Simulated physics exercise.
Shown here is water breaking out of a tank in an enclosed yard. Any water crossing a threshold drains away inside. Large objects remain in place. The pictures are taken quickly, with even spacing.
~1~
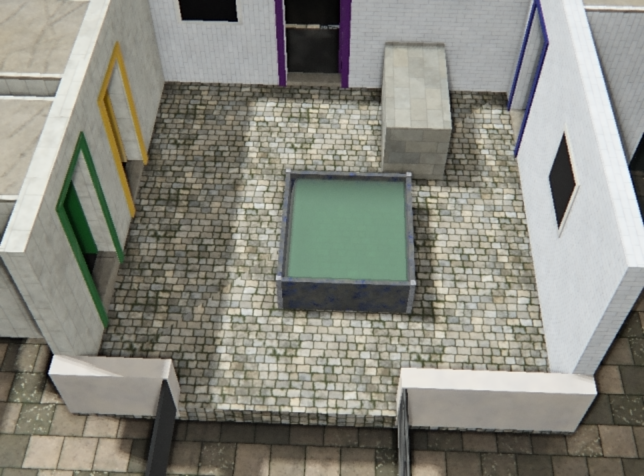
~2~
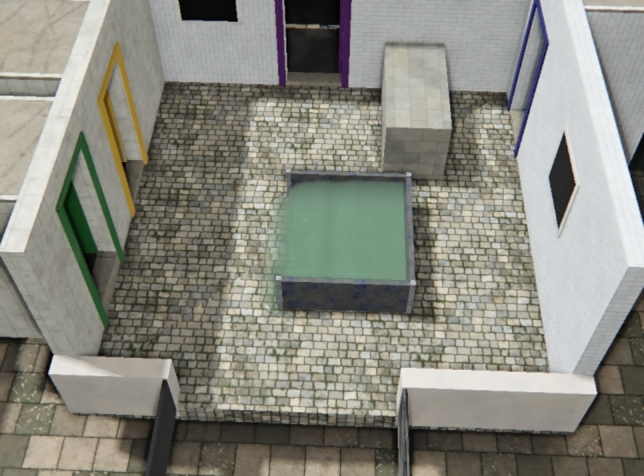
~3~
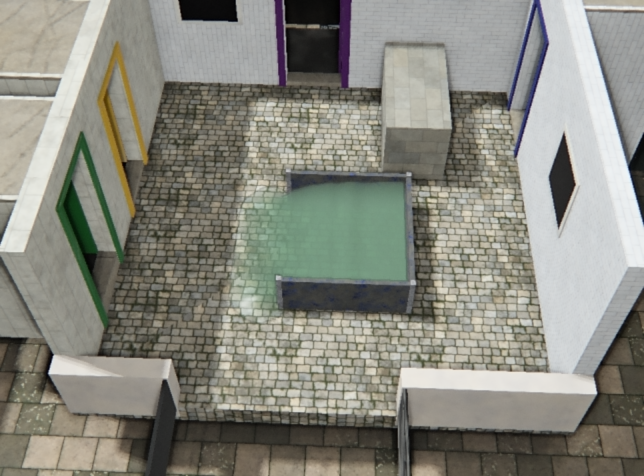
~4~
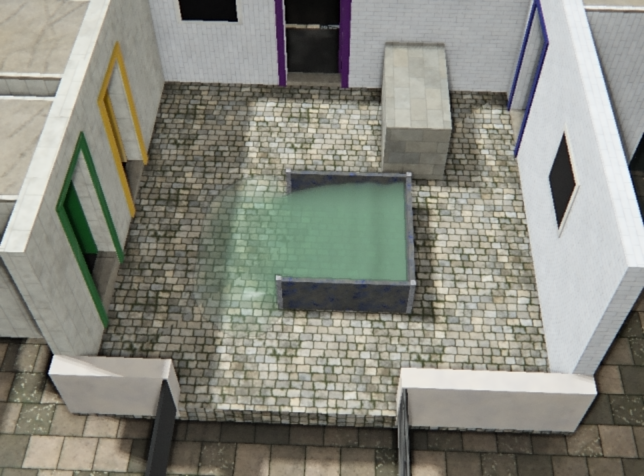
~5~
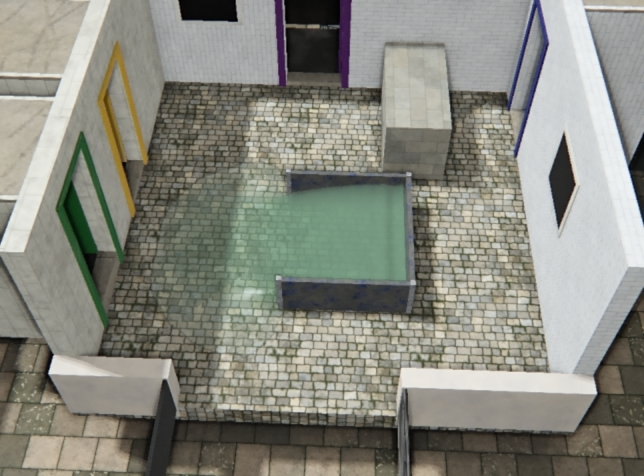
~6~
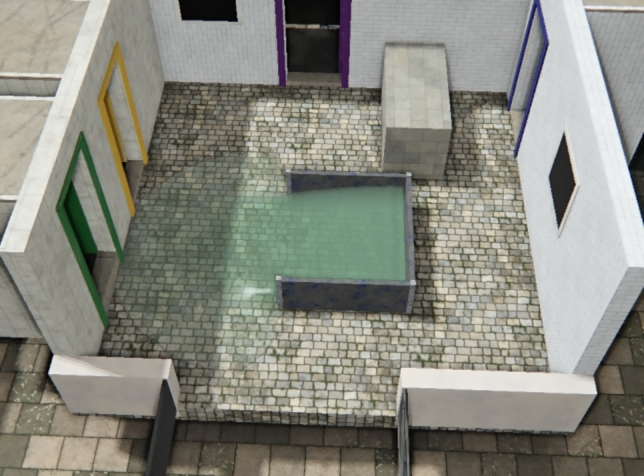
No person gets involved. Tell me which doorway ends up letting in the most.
That would be the yellow doorway.
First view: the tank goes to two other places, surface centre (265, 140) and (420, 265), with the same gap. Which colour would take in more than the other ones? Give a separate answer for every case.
In turn: The yellow door, then the yellow-painted one.
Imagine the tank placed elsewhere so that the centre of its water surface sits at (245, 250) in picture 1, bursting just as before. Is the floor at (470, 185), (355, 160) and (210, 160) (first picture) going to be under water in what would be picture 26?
Log, spots in order: Unwetted / unwetted / taken by the flood.
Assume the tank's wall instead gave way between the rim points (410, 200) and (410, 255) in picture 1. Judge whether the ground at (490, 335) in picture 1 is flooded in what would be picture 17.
I'd say it's swamped there.
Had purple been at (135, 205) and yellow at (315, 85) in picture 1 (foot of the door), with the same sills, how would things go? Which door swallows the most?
The door marked purple.
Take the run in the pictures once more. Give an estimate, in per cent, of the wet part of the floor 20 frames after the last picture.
Some 50 per cent.
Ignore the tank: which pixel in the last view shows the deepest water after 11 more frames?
That would be (92, 385).
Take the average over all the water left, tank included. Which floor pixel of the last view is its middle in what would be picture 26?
Near (219, 240).
A moment on, water covers 30 % of the floor; purple door not reached, blue door not reached, green door wet at the sill, nothing in, yellow door a trickle in.
Next, water covers 35 % of the floor; purple door not reached, blue door not reached, green door a trickle in, yellow door some in.
Then, water covers 50 % of the floor; purple door wet at the sill, nothing in, blue door not reached, green door a trickle in, yellow door a lot in.
Later, water covers 75 % of the floor; purple door wet at the sill, nothing in, blue door not reached, green door a trickle in, yellow door a lot in.
In the end, water covers 95 % of the floor; purple door a trickle in, blue door wet at the sill, nothing in, green door a trickle in, yellow door a lot in; the yellow door has let in the most.
